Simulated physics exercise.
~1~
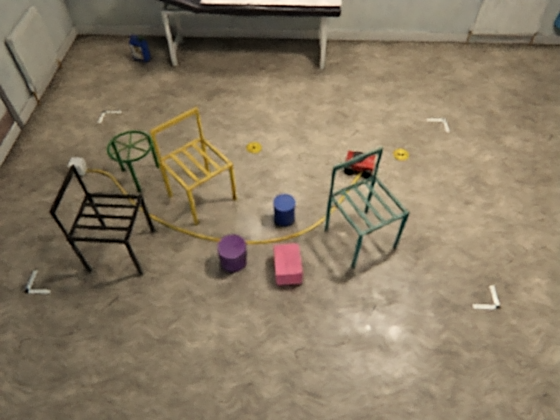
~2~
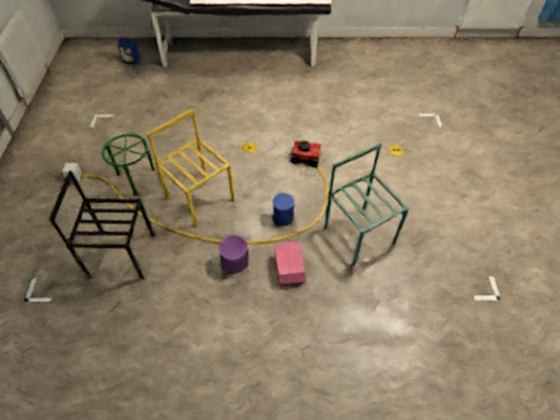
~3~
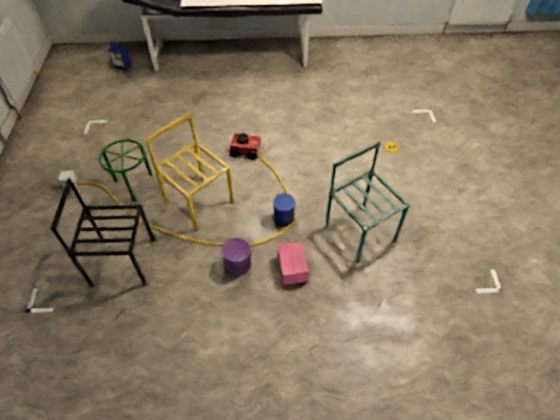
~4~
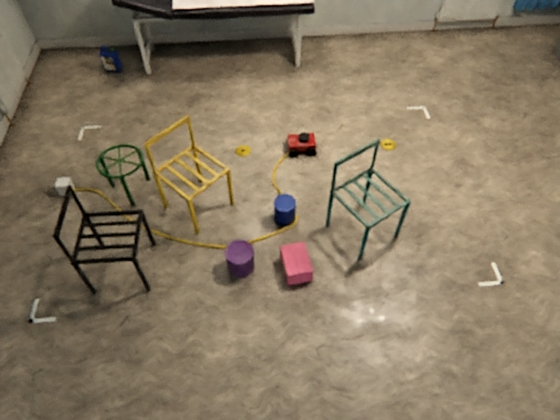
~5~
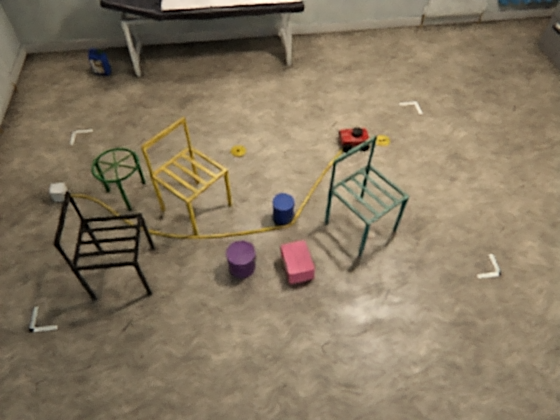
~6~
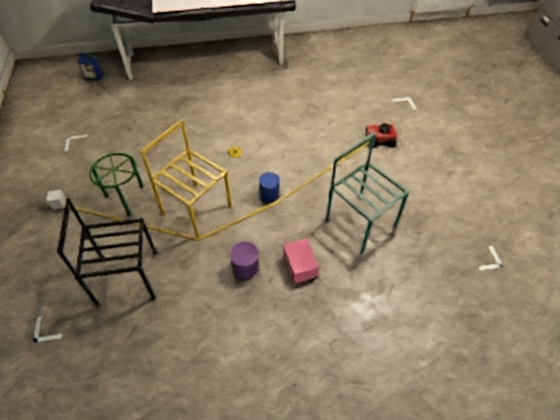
The footage shows a small red cart towing a yellow lead left behind a blue bucket, then back right past a teal chair, as the camera drifts slightly. The lead straightens and shifts the bucket a little up and left, while the chairs, stool, purple bucket and pink carton stay put.
